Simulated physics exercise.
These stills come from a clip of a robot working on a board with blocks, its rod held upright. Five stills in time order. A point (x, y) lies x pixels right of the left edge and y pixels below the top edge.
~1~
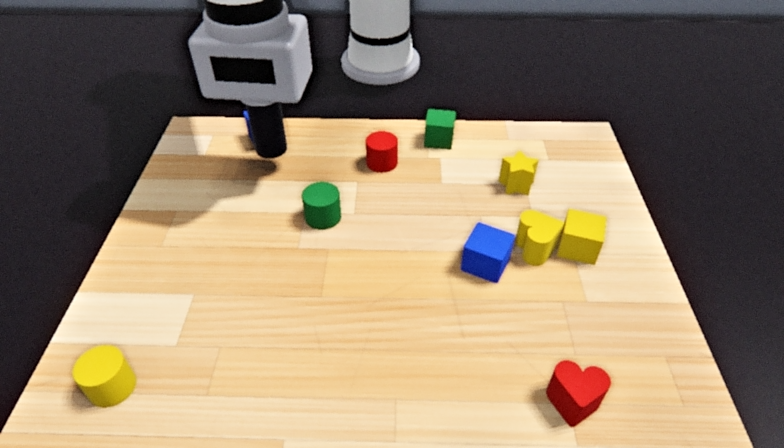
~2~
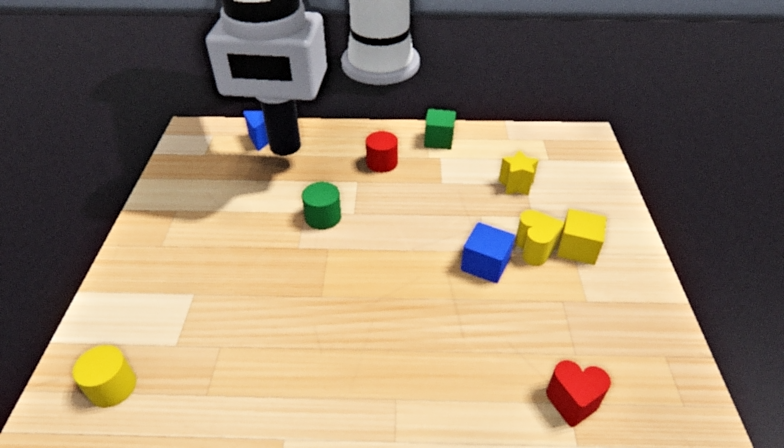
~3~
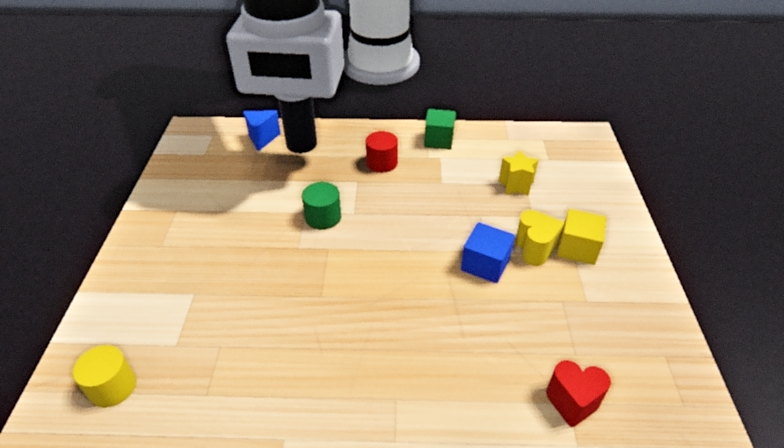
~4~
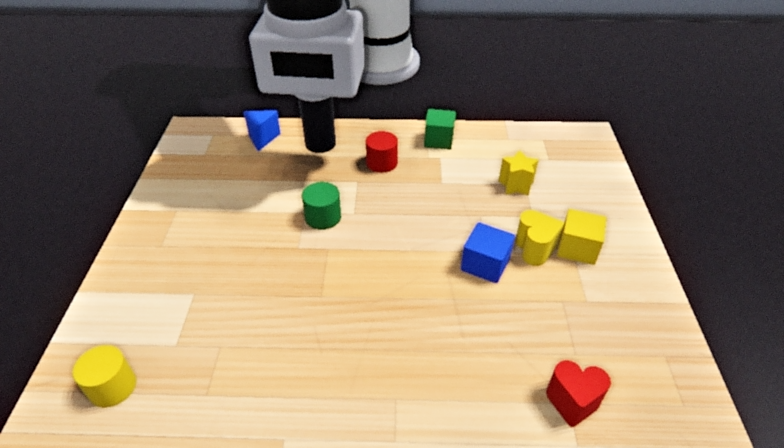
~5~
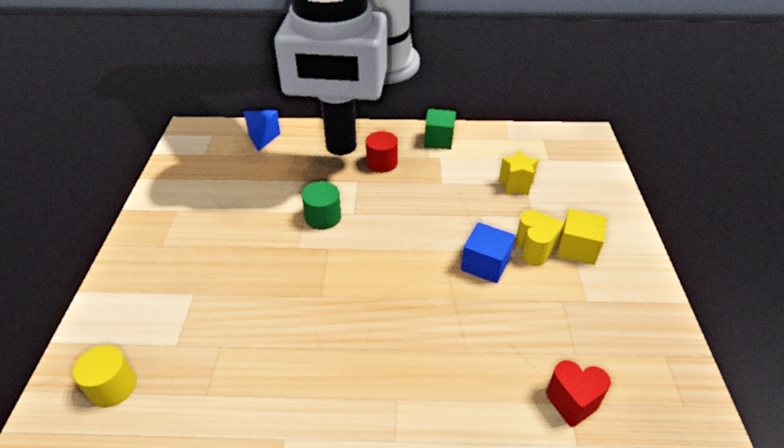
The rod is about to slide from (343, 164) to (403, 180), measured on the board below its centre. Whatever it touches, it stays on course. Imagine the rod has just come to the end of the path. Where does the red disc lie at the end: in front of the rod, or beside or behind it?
Lost on the way.
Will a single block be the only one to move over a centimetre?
I'd say yes.
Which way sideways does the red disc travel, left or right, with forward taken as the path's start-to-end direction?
Left.
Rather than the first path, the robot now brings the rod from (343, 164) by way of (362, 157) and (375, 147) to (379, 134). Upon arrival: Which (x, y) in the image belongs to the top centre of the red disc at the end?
Its top middle will sit at (399, 137).
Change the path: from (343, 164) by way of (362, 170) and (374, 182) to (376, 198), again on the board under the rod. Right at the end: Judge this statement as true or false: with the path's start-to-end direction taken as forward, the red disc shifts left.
That is true.
What follows on the original path. Halfway along, rod (372, 155); red disc (402, 140).
At the end, rod (403, 162); red disc (422, 140); green square piece in place.
